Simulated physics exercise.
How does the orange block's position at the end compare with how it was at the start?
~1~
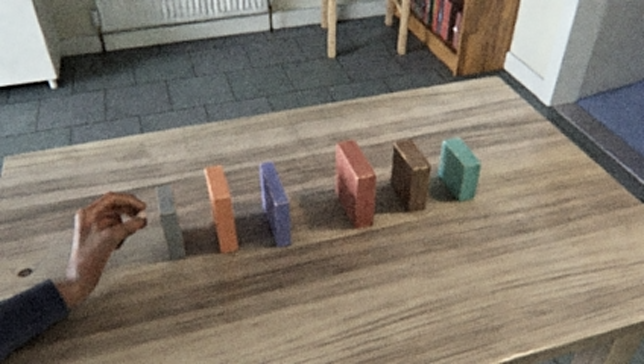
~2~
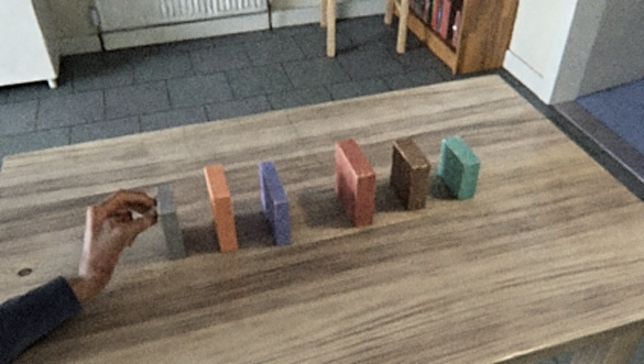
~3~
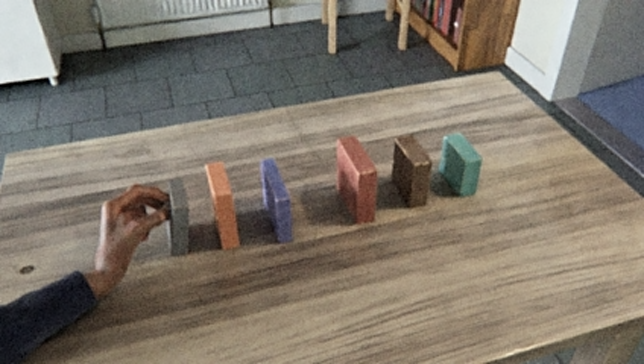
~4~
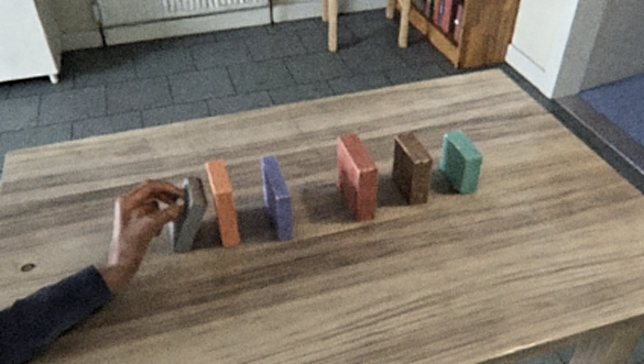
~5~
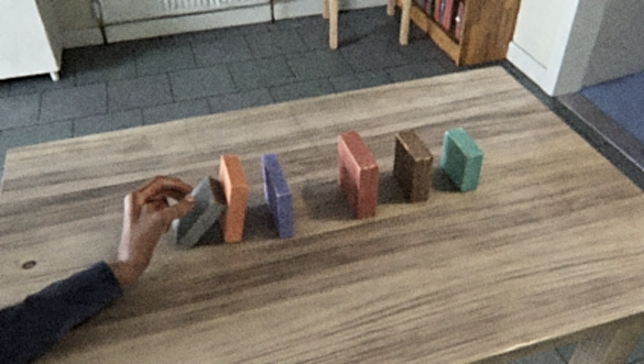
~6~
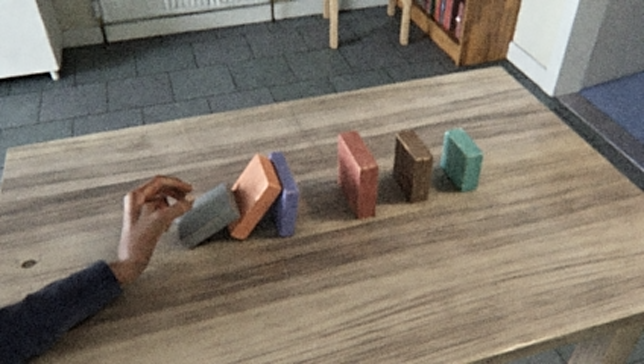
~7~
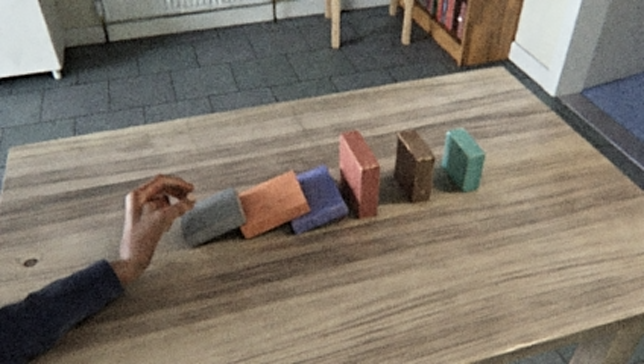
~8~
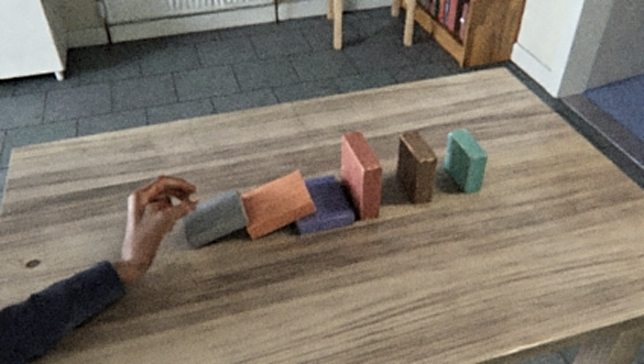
At the start the orange block stands upright between the grey and blue boards. By the end it has toppled to the right and is on its side.
